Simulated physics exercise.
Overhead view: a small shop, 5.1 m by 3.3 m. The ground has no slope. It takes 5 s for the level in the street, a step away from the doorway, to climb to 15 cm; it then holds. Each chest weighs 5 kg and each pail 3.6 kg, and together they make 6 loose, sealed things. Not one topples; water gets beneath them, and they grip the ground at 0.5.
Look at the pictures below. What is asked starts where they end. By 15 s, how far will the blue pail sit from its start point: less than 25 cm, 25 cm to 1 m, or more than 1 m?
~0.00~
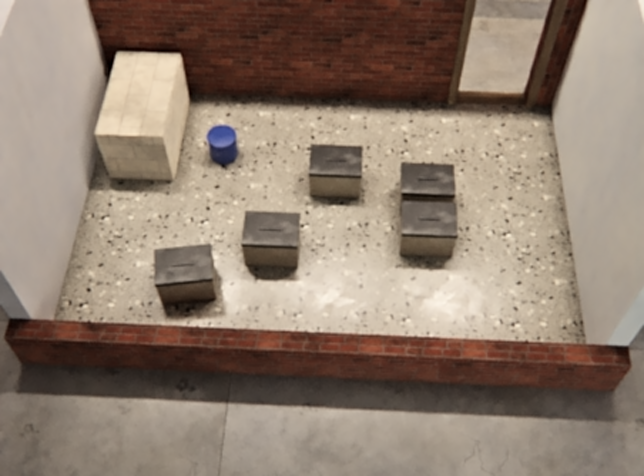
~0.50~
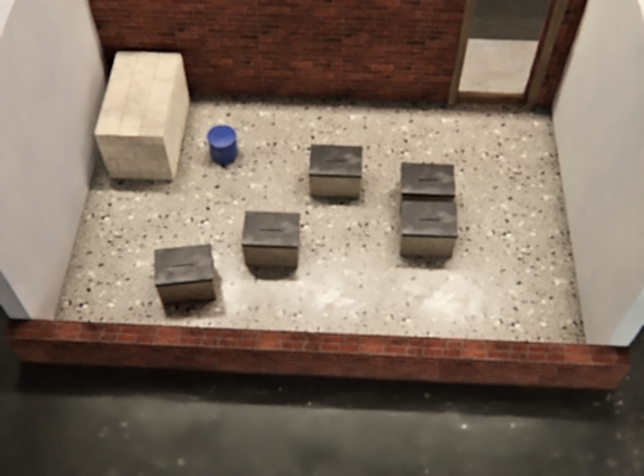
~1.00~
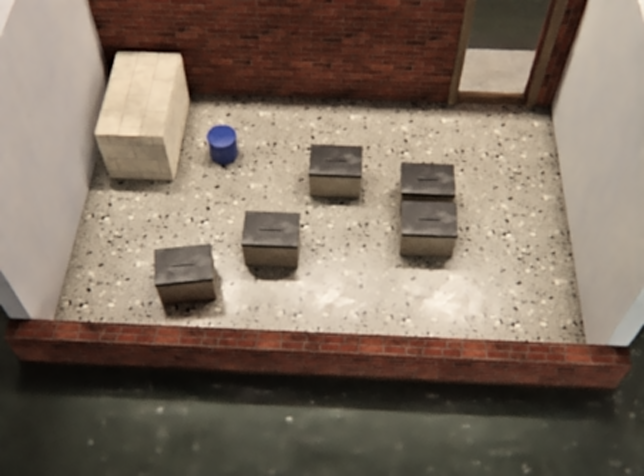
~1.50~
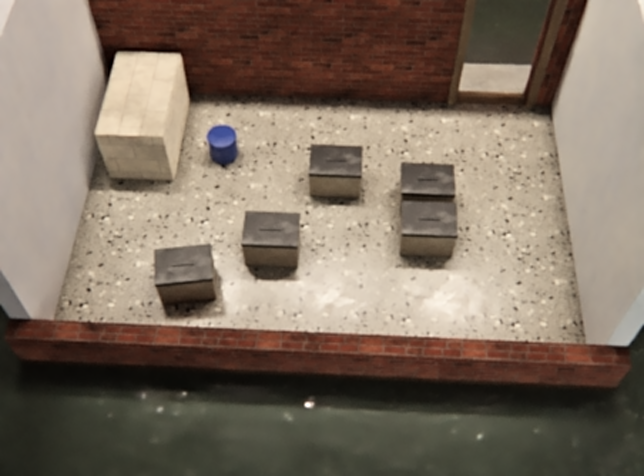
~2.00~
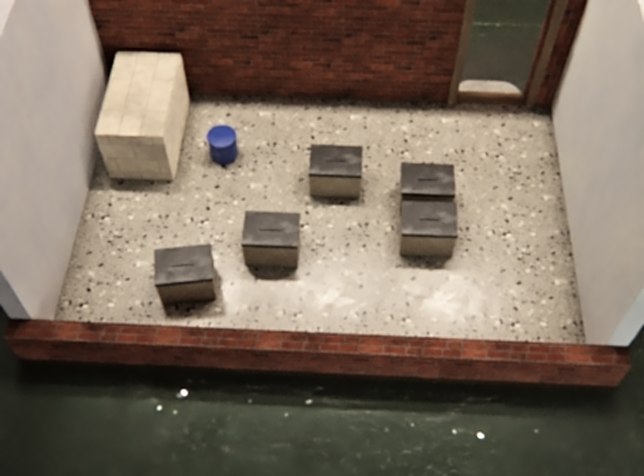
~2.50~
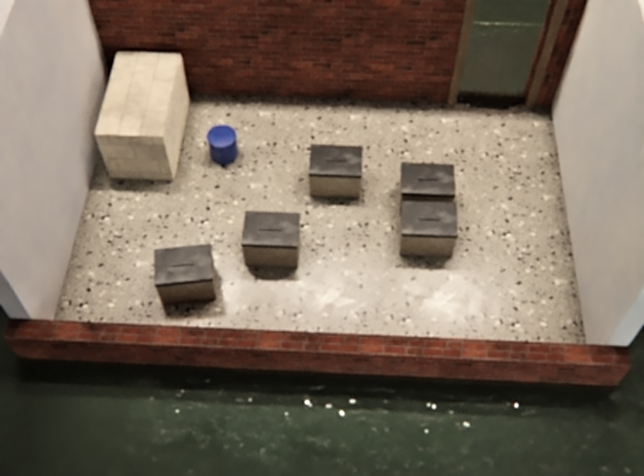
It will sit tight.
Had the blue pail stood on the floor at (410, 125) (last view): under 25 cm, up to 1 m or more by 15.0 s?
I'd say it sits almost still.
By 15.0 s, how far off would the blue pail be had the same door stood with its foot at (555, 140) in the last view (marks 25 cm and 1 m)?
With that change, the blue pail travels a long distance.
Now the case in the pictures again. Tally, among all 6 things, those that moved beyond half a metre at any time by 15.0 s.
Answer: 4.
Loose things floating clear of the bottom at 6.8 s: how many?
Answer: 1.
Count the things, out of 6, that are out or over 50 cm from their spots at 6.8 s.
0 of them.
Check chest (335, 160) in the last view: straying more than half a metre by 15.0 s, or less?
It is below that.
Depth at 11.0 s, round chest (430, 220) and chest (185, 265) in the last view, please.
Depths: Near 4 cm, then near 2 cm.
After 3.5 s the blue pail is near (221, 136), 0.0 m from its start, aground; 0 afloat.
After 6.8 s the blue pail is near (221, 136), 0.0 m from its start, aground; 1 afloat.
After 11.0 s the blue pail is near (221, 136), 0.0 m from its start, aground; 2 afloat.
After 15.0 s the blue pail is near (222, 133), 0.0 m from its start, aground; 5 afloat.
